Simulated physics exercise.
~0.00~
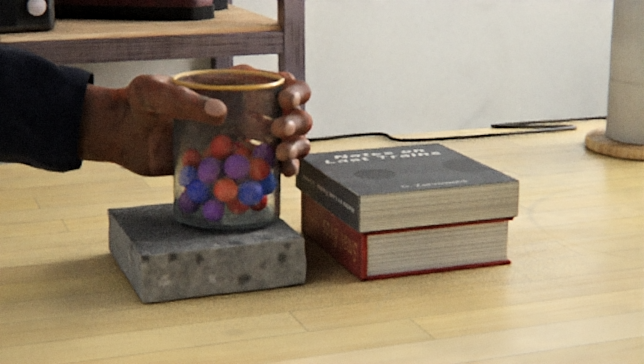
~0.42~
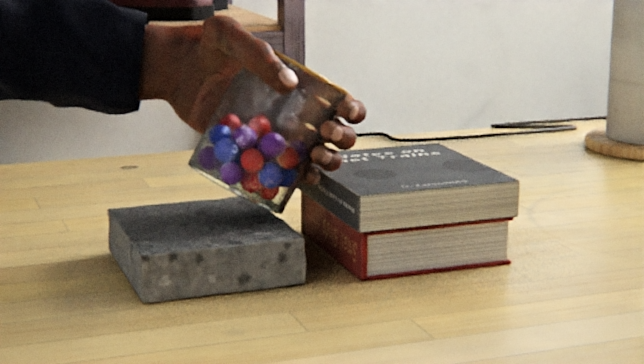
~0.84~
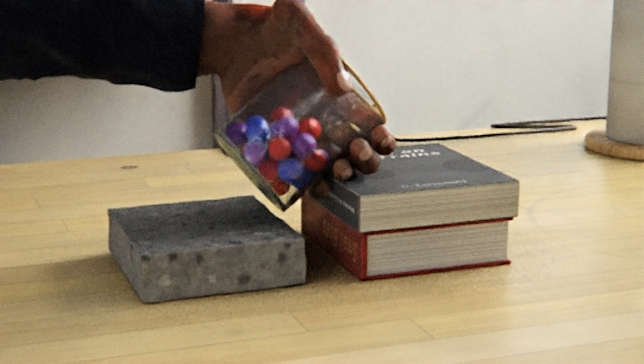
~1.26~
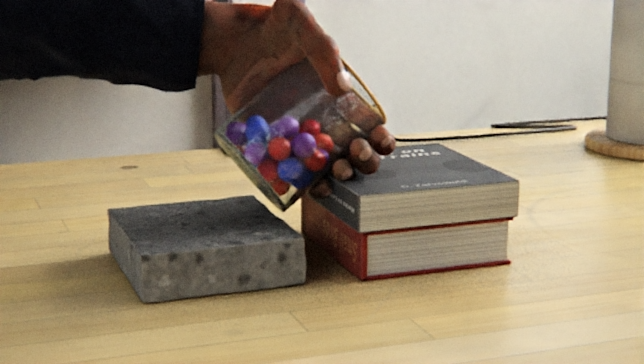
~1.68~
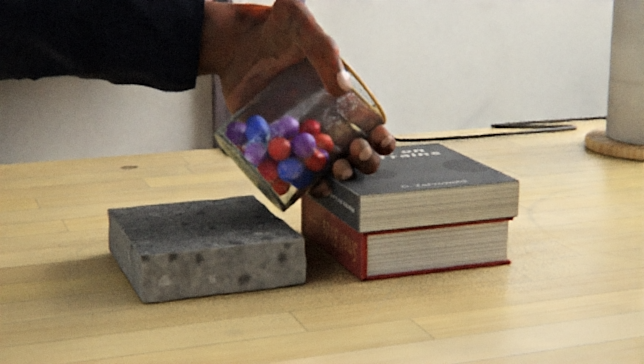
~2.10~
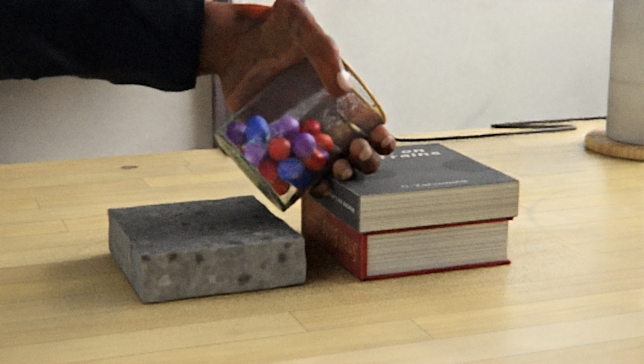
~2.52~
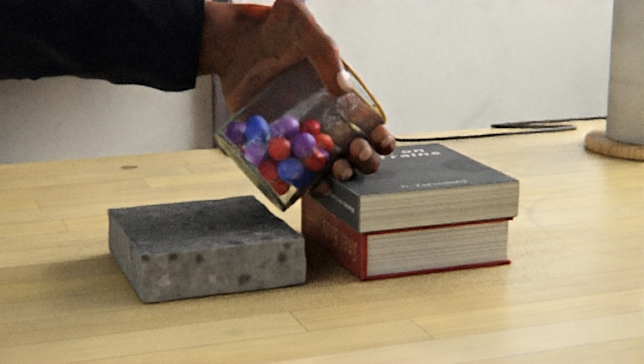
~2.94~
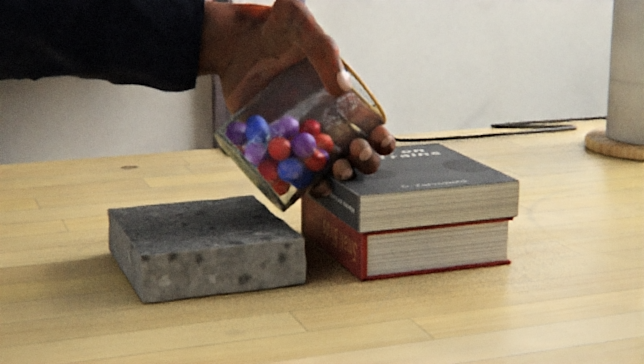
Glass of red, blue and purple balls being lifted off a grey block by a hand, tilting right against stacked books, nothing spilling.
